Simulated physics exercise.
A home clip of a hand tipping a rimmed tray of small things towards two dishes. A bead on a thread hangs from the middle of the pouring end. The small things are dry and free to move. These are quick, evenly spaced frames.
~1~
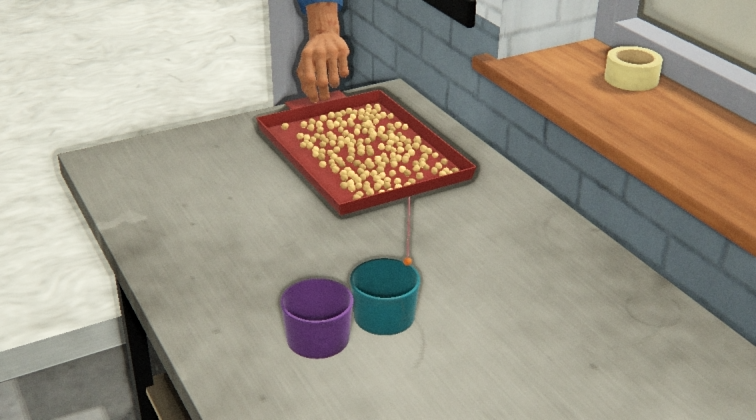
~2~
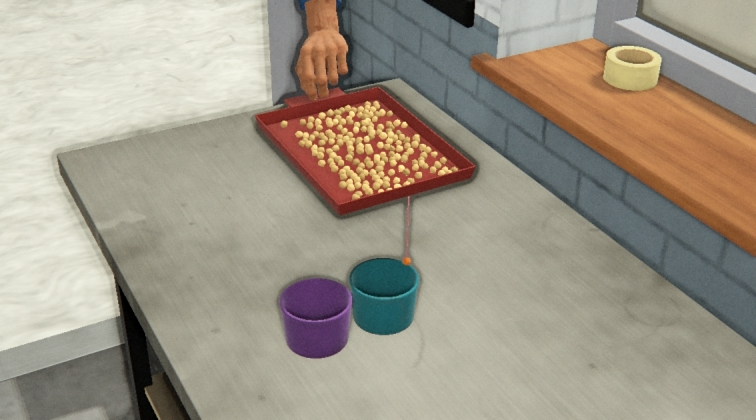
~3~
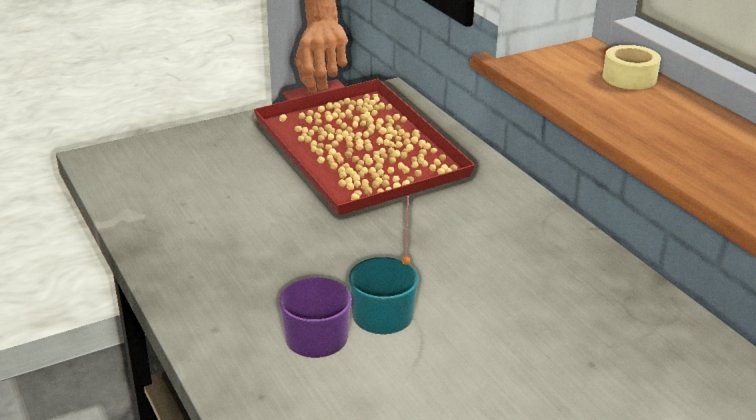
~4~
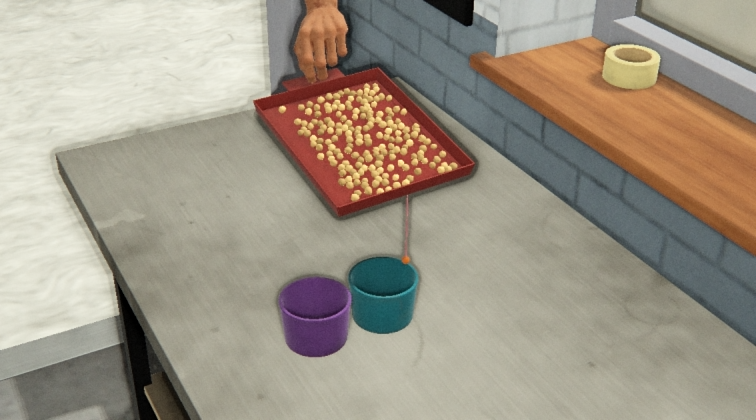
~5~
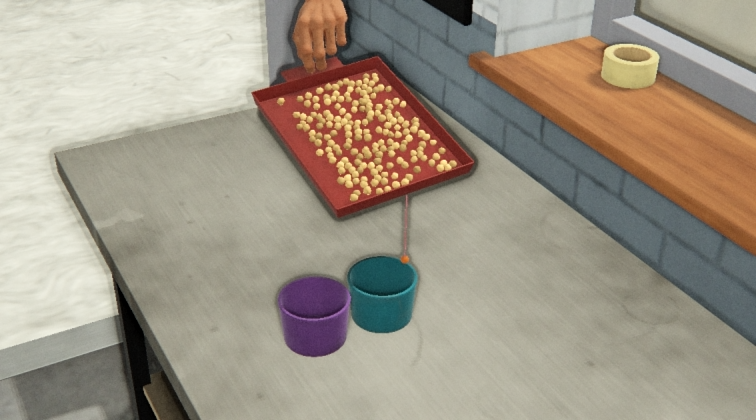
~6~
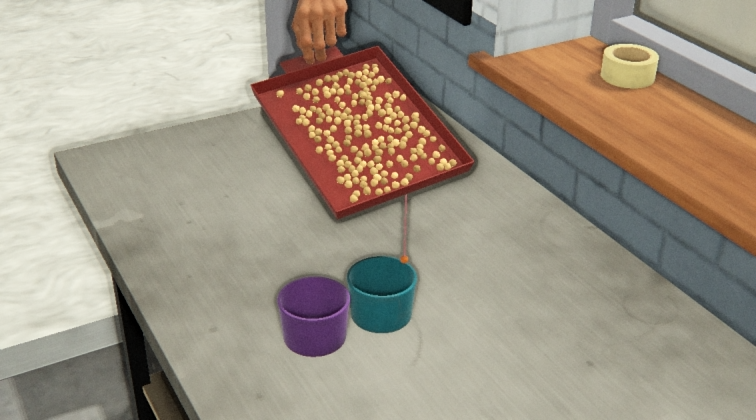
To begin with, a hand holds a red rimmed tray of dried chickpeas level above a grey table, near a purple dish and a teal one. The hand then lifts the tray's far end, steadily steepening its slope towards the viewer, and the near left corner dips slightly lowest.
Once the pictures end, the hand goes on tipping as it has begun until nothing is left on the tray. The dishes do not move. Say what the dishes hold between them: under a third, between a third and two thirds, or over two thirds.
The two hold from one third to two thirds of the load.
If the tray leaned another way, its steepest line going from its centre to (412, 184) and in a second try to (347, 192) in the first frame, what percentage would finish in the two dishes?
In turn 0 and 70 in a hundred.
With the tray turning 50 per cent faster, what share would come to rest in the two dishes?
It comes to 50 per cent or so.
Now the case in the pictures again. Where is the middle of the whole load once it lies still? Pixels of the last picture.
Around (361, 328).
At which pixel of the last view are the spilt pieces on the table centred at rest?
Around (382, 356).
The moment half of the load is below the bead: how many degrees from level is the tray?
At about 110°.
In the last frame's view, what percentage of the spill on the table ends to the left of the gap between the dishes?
Near 20 %.
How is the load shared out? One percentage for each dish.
Left dish: 30 %, right dish: 30 %.
Just after the last frame, tray tipped steeply; almost all on the tray; just a few in the air.
A moment on, tray tipped right over; the larger part on the tray; about a tenth in the left dish; just a few in the right dish; just a few outside both; just a few in the air.
Further on, tray tipped past a quarter turn; roughly a quarter in the left dish; roughly a quarter in the right dish; roughly half outside both.
When it is over, tray tipped past a quarter turn; roughly a quarter in the left dish; roughly a quarter in the right dish; roughly half outside both.
